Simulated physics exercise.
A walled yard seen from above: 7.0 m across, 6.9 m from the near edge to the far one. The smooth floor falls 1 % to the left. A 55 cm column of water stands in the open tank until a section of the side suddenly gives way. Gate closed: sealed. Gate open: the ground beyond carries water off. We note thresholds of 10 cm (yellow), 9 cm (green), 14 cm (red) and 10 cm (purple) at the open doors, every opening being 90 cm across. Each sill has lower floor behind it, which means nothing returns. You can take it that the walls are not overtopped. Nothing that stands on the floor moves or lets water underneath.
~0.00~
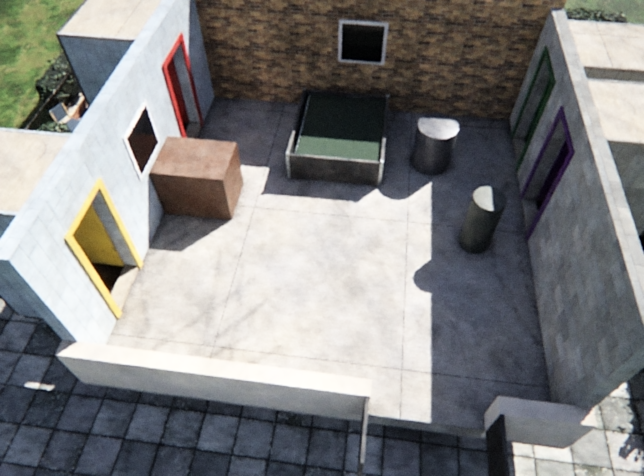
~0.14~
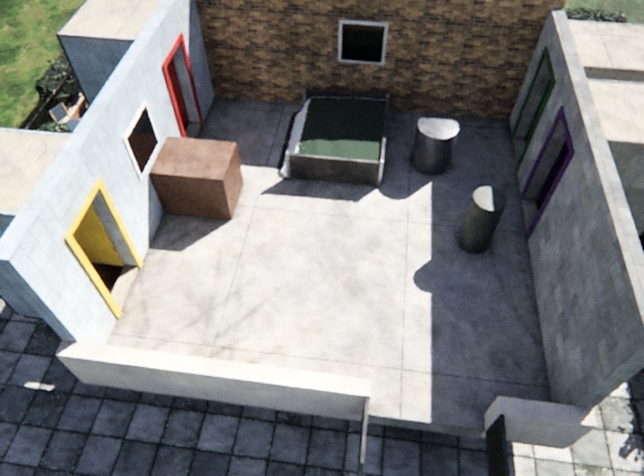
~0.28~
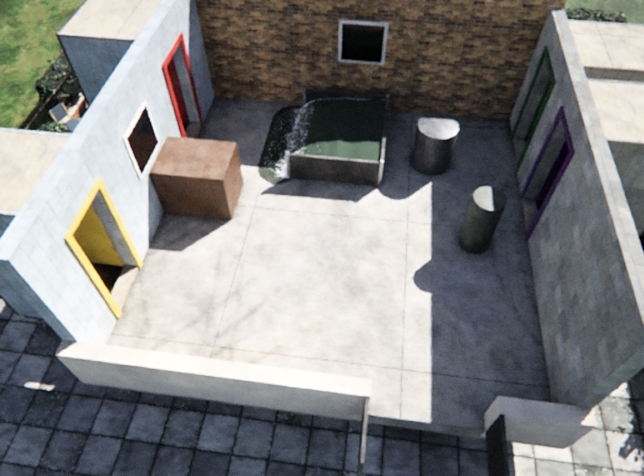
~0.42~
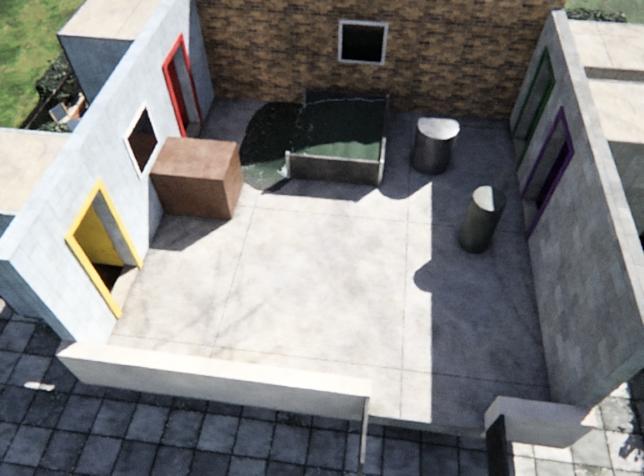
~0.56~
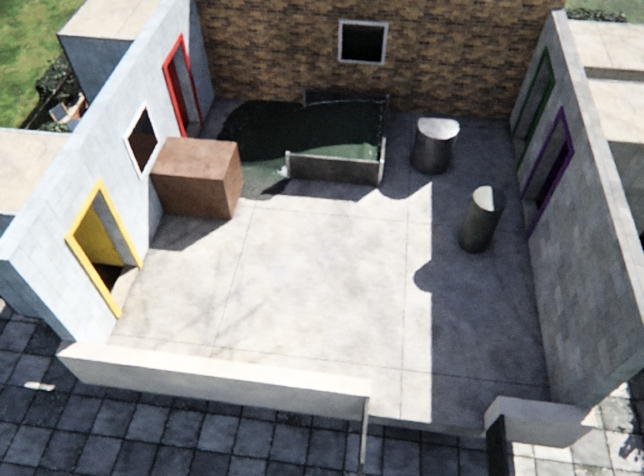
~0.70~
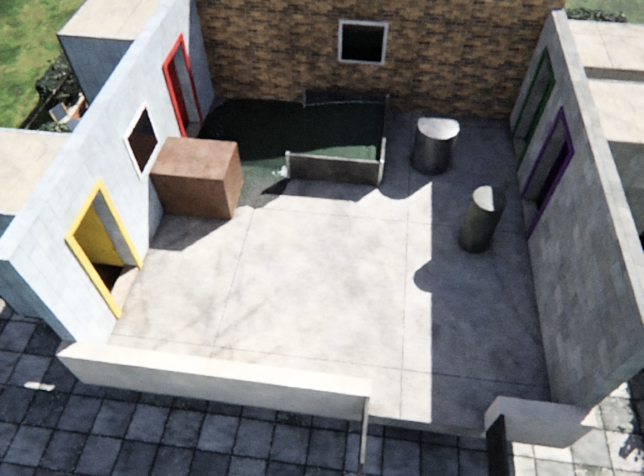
The clip opens on a walled yard seen from above, with still, dark green water in an open tank by the brick wall. Water pours out of the tank's left side, then spreads leftward in a dark sheet over the pale floor, behind the brown box and near the red-framed doorway.
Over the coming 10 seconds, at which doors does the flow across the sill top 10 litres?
Door by door: The yellow door falls short, the green door falls short, the red door tops it, the purple door falls short.
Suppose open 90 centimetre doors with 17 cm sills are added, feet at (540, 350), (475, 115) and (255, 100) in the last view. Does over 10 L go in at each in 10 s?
Less, less, more.
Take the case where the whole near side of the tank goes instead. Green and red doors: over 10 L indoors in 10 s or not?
For green, too little; for red, too little.
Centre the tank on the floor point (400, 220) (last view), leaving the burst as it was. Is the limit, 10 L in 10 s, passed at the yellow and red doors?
Well, yellow ends up beyond the mark and red ends up beyond the mark.
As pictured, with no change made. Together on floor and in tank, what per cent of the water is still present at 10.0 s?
Remaining: Roughly 82 %.
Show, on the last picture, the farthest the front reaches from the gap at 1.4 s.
About pixel (163, 216).
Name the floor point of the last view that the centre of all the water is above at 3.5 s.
Centre: Approx. (257, 146) px.
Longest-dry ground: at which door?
The purple door is last.
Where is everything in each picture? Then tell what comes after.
Still water, 55 cm deep, in the open tank at (340, 127), in the first frame.
Water pours out at (299, 137) and has run 1.1 m, to a hidden place; typically 4 cm deep outside, 55 cm at the open tank's back, in the second frame.
Water pours out at (299, 138) and has run 1.3 m, to (289, 109); typically 10 cm deep outside, 55 cm at the open tank's back, in the third frame.
Water pours out at (299, 138) and has run 1.5 m, to (278, 103); typically 8 cm deep outside, 54 cm at the open tank's back, in the fourth frame.
Water pours out at (299, 138) and has run 1.9 m, to (254, 101); typically 7 cm deep outside, 46 cm at the open tank's back, in the fifth frame.
The front is at (217, 111), 2.3 m from the gap at (299, 138); 5.7 m2 of floor is under water; 46 cm left at the back of the open tank, in the sixth frame.
After 1.4 s water covers 15 % of the floor and is deepest (41 cm) near (222, 99); yellow door not reached, green door not reached, red door 35 cm at the sill, 59 L in, purple door not reached.
After 2.2 s water covers 20 % of the floor and is deepest (38 cm) near (195, 143); yellow door 1 cm at the sill, 0 L in, green door not reached, red door 37 cm at the sill, 170 L in, purple door not reached.
After 3.5 s water covers 20 % of the floor and is deepest (25 cm) near (183, 171); yellow door 1 cm at the sill, 0 L in, green door not reached, red door 24 cm at the sill, 297 L in, purple door not reached.
After 6.0 s water covers 60 % of the floor and is deepest (14 cm) near (204, 122); yellow door 1 cm at the sill, 0 L in, green door not reached, red door 13 cm at the sill, 334 L in, purple door not reached.
After 10.0 s water covers 70 % of the floor and is deepest (17 cm) near (213, 103); yellow door 5 cm at the sill, 0 L in, green door 2 cm at the sill, 0 L in, red door 14 cm at the sill, 334 L in, purple door 1 cm at the sill, 0 L in.
